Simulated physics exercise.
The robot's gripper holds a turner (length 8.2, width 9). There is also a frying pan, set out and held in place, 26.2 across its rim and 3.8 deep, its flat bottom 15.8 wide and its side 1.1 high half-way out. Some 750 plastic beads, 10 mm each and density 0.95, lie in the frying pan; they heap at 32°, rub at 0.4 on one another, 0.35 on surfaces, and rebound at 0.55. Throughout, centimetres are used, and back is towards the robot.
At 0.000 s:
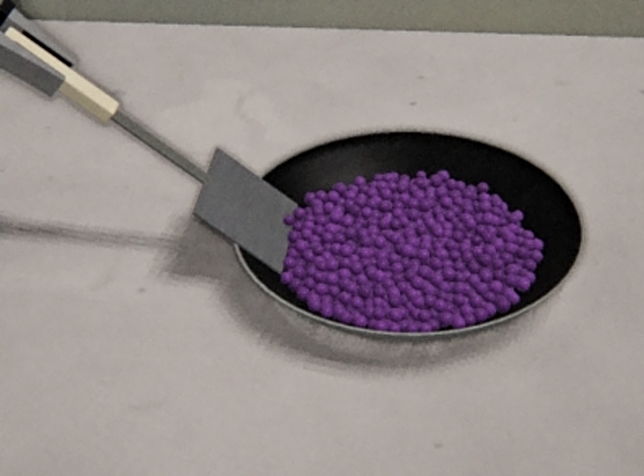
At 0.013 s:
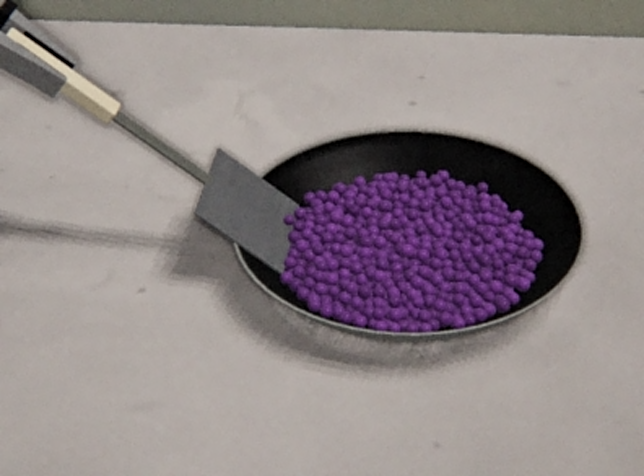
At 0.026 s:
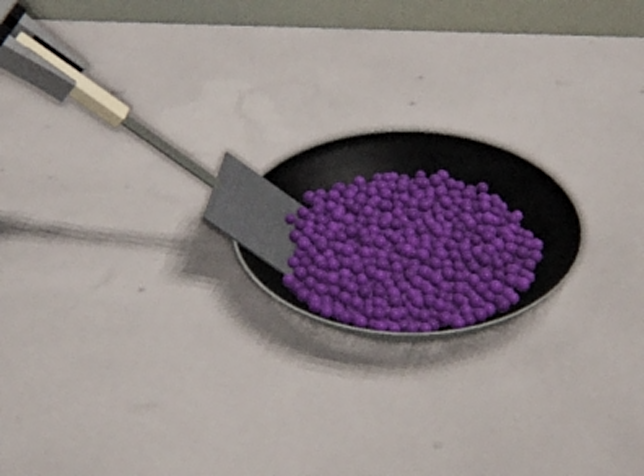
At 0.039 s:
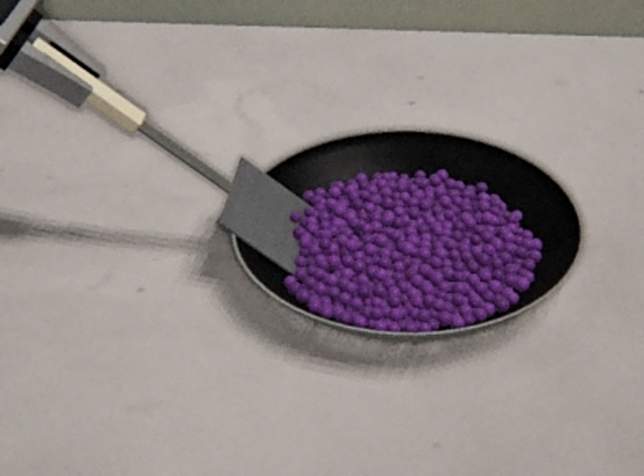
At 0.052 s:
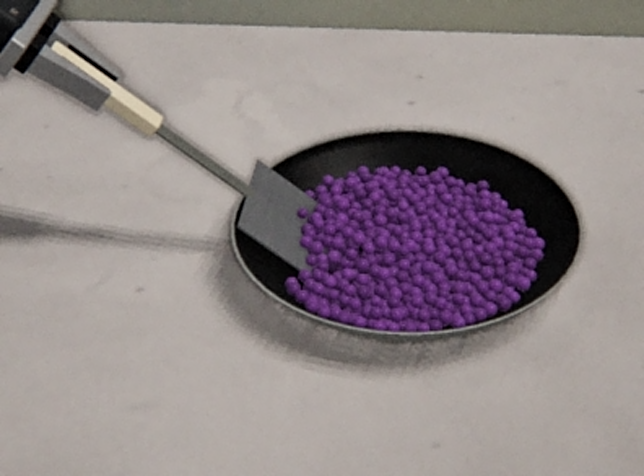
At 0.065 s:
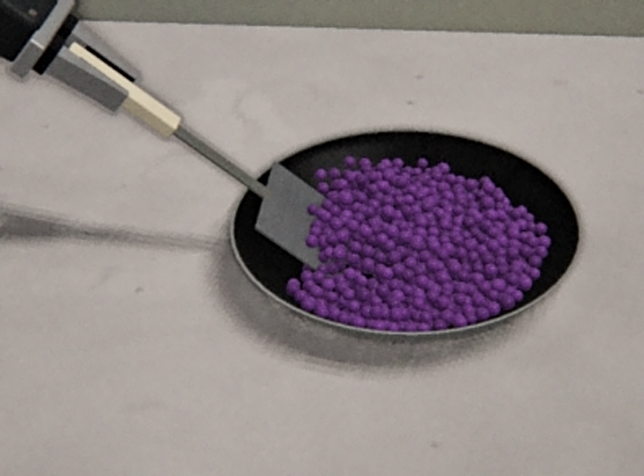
In a black frying pan on a pale surface, a robot's gripper held a gray turner at the left edge, then slid it a little to the right, nudging the heap of purple beads.
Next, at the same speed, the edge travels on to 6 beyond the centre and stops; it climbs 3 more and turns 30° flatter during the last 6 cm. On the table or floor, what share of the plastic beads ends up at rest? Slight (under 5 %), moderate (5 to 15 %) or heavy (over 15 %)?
Moderate.
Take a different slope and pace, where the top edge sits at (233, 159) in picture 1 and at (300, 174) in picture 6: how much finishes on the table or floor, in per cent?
20 %.
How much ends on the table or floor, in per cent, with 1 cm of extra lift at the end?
Result: Approx. 5 %.
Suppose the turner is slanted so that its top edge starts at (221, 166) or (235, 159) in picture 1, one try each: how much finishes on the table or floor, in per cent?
Close to 10 and 15 percent respectively.
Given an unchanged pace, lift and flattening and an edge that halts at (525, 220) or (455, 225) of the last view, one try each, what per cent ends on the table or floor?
I'd say some 30 per cent, then some 5 per cent.
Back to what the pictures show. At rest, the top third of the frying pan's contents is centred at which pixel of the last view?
It is centred near (515, 232) in the last view.
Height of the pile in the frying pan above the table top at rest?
Height at rest: Roughly 5.5 cm.
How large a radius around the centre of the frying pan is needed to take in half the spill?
Some 26 centimetres.
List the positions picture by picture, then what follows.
In the first frame, turner top edge at (205, 179), sloping 40°; upper third of the load around (403, 237), from x 285 to 535, top at y 175; 752 in the frying pan.
In the second frame, turner top edge at (207, 180), sloping 40°; upper third of the load around (403, 237), from x 285 to 535, top at y 175.
In the third frame, turner top edge at (215, 184), sloping 40°; upper third of the load around (400, 237), from x 290 to 535, top at y 175.
In the fourth frame, turner top edge at (231, 189), sloping 40°; upper third of the load around (395, 236), from x 290 to 535, top at y 175.
In the fifth frame, turner top edge at (248, 192), sloping 40°; upper third of the load around (393, 230), from x 290 to 540, top at y 170.
In the sixth frame, turner top edge at (265, 193), sloping 40°; upper third of the load around (395, 226), from x 285 to 545, top at y 160; 752 in the frying pan.
After 0.10 s, sloping 40°, highest piece 8 above the table; 752 in the frying pan.
After 0.13 s, sloping 29°, highest piece 9 above the table; 751 in the frying pan, 1 on the blade or in flight.
After 0.34 s, sloping 10°, highest piece 5 above the table; 698 in the frying pan, 50 on the table or floor, 4 on the blade or in flight.
After 1.39 s, sloping 10°, highest piece 5 above the table; 695 in the frying pan, 57 on the table or floor.
At rest, 695 in the frying pan, 57 on the table or floor. That is 8 % on the table or floor.
